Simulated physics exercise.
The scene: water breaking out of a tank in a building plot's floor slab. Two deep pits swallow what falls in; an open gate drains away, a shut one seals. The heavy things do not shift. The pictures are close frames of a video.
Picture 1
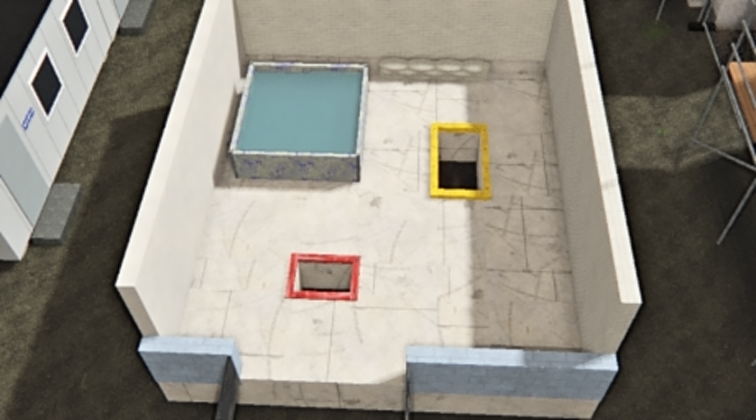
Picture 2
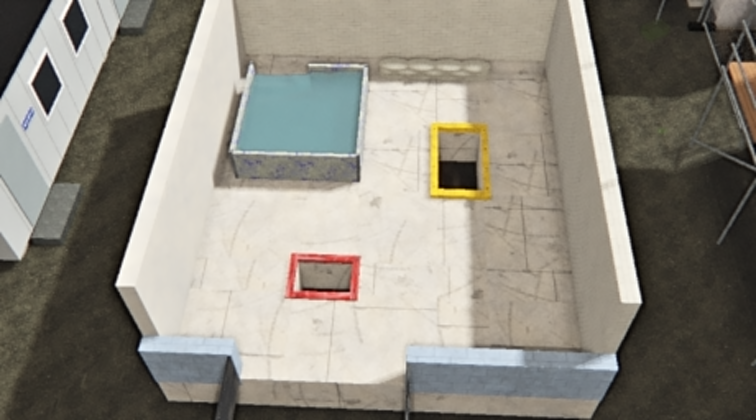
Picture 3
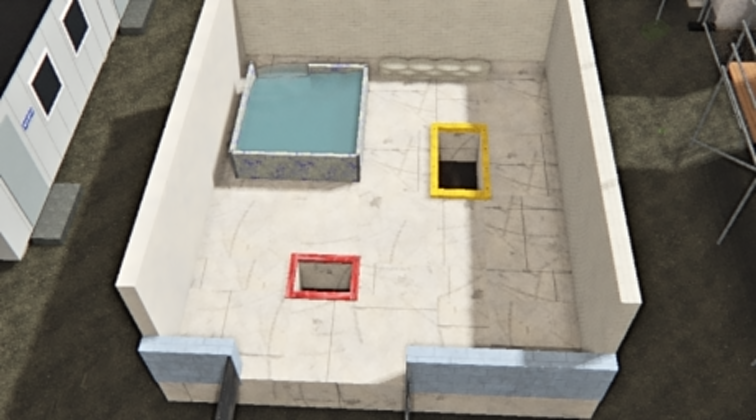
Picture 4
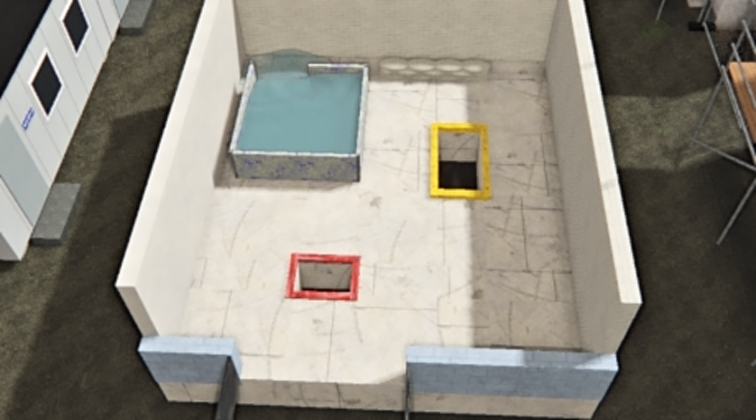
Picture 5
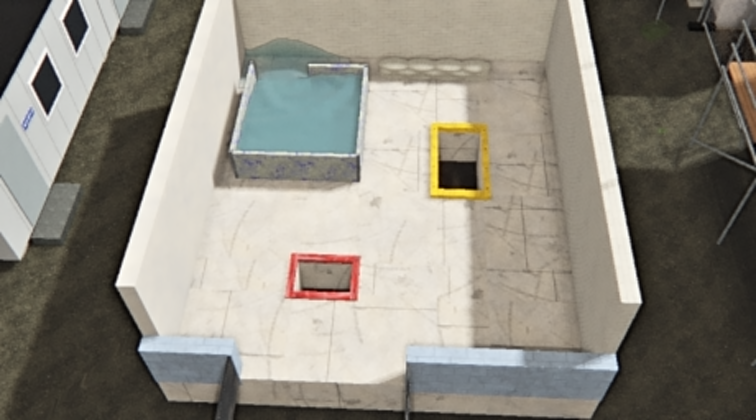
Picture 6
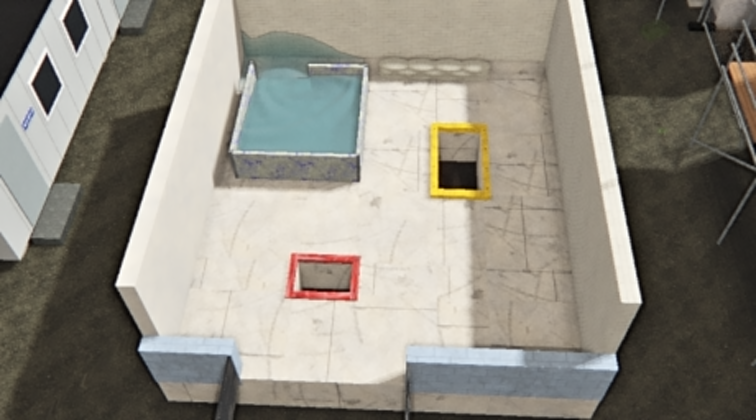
Water in the open tank, still at first, pours through a gap on the tank's far side and spreads beyond it along the back wall, while the red-framed and yellow-framed pits in the pale slab stay unchanged.
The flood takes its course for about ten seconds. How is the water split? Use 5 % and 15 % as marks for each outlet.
The gate takes between 5 and 15 %; the yellow pit takes not even 5 %; the red pit takes not even 5 %.
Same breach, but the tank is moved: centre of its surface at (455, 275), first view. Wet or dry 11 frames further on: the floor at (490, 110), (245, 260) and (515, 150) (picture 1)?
One after the other: Dry, no water, clear.
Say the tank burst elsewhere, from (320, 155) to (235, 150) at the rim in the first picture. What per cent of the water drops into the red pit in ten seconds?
Roughly, in per cent: Red 15.
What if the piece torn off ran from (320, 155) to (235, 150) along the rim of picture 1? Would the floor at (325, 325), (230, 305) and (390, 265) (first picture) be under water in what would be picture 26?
In that order: Covered, flooded, awash.
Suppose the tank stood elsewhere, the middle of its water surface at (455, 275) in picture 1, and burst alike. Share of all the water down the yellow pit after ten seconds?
In per cent: Yellow 10.
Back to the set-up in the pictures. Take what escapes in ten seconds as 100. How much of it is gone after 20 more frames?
Some 0 per cent.
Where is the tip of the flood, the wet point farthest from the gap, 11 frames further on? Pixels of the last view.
Close to (513, 66).
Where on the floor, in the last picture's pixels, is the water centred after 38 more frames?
Near (348, 143).
A moment on, water covers 10 % of the floor; the gate 0 %, the yellow pit 0 %, the red pit 0 %.
Next, water covers 20 % of the floor; the gate 0 %, the yellow pit 0 %, the red pit 0 %.
Then, water covers 45 % of the floor; the gate 0 %, the yellow pit 0 %, the red pit 0 %.
Later, water covers 80 % of the floor; the gate 3 %, the yellow pit 0 %, the red pit 0 %.
In the end, water covers 95 % of the floor; the gate 10 %, the yellow pit 0 %, the red pit 0 %.
